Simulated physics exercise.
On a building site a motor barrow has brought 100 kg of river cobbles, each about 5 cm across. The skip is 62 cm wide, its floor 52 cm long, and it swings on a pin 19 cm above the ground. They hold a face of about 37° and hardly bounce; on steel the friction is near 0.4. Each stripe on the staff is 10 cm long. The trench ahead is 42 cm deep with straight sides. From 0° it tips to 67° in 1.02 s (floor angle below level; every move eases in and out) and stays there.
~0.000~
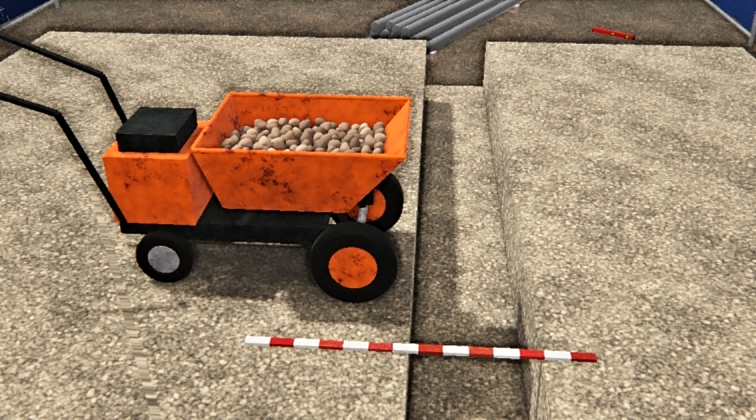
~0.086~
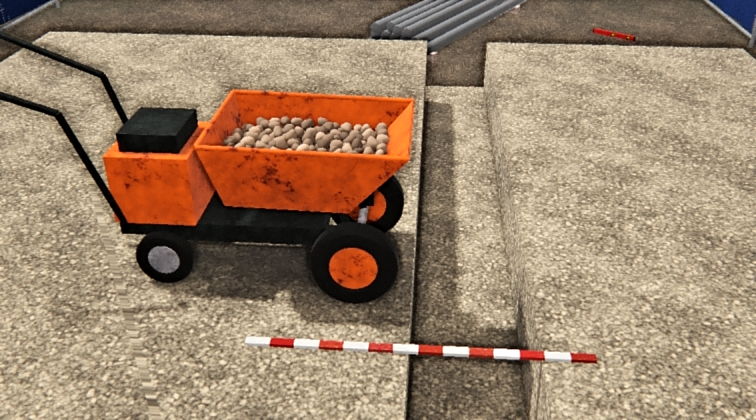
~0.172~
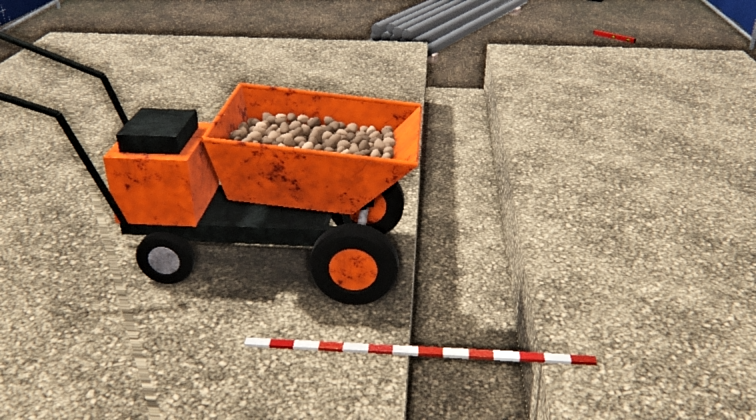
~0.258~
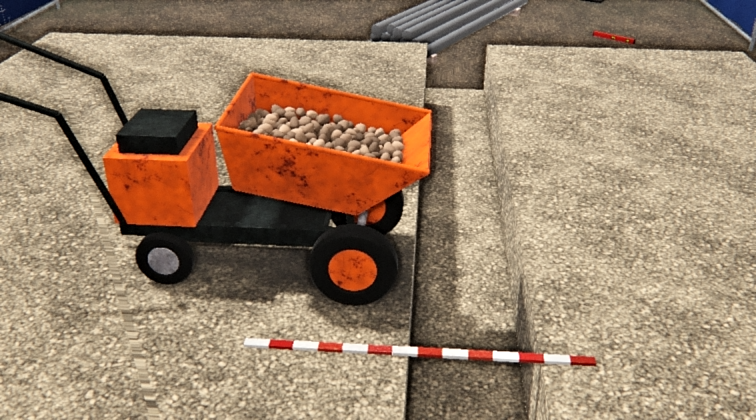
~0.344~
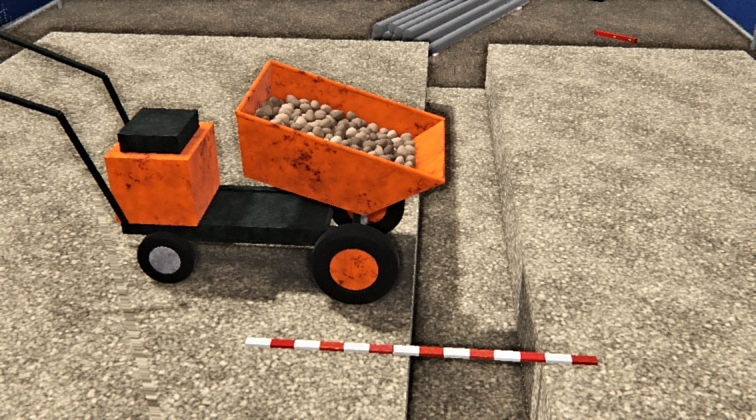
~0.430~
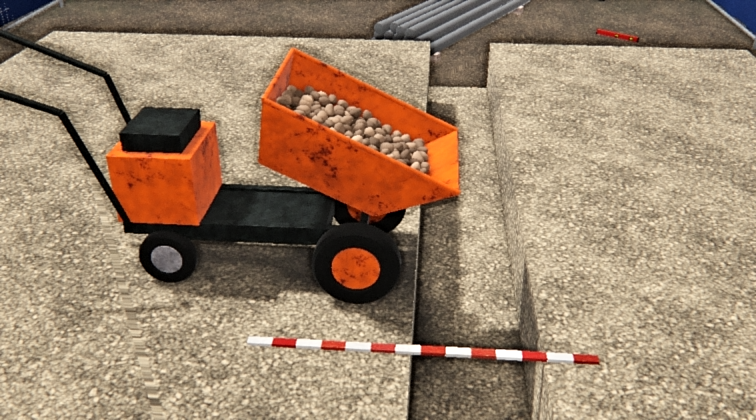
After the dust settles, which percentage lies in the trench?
Some 65 per cent of it.
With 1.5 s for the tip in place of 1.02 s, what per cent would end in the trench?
Then about 75 per cent.
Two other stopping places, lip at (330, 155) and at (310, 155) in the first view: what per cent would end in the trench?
About 100 and 100 per cent.
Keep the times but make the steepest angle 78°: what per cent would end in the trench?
Then about 70 per cent.
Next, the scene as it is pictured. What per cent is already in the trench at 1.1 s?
About 15 per cent by then.
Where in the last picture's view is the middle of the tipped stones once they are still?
Around (508, 329).
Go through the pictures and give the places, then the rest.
In the first frame, the skip is at 0°, its lip at (405, 158); the top of the load is at (315, 136).
The second frame shows lip at (408, 160), floor tilted 1°, highest stones at (297, 135); the stones move at 0.2 m/s on average.
The third frame shows lip at (417, 165), floor tilted 5°, highest stones at (283, 131); the stones move at 0.4 m/s on average.
In the fourth frame, the skip is at 11°, its lip at (428, 172); the top of the load is at (271, 120); the stones move at 0.6 m/s on average.
The fifth frame shows lip at (444, 181), floor tilted 18°, highest stones at (283, 110); the stones move at 0.7 m/s on average.
In the sixth frame, the skip is at 26°, its lip at (459, 193); the top of the load is at (300, 101); the stones move at 0.8 m/s on average.
After 0.8 s the floor is at 56°; 100 % in the skip; the foremost stones are at (465, 212).
After 1.1 s the floor is at 67°; 79 % in the skip, 17 % in the trench, 4 % past the trench; the foremost stones are at (550, 278).
After 1.5 s the floor is at 67°; 34 % in the skip, 33 % in the trench, 33 % past the trench; the foremost stones are at (644, 276).
After 3.4 s the floor is at 67°; 0 % in the skip, 65 % in the trench, 35 % past the trench; the foremost stones are at (720, 276).
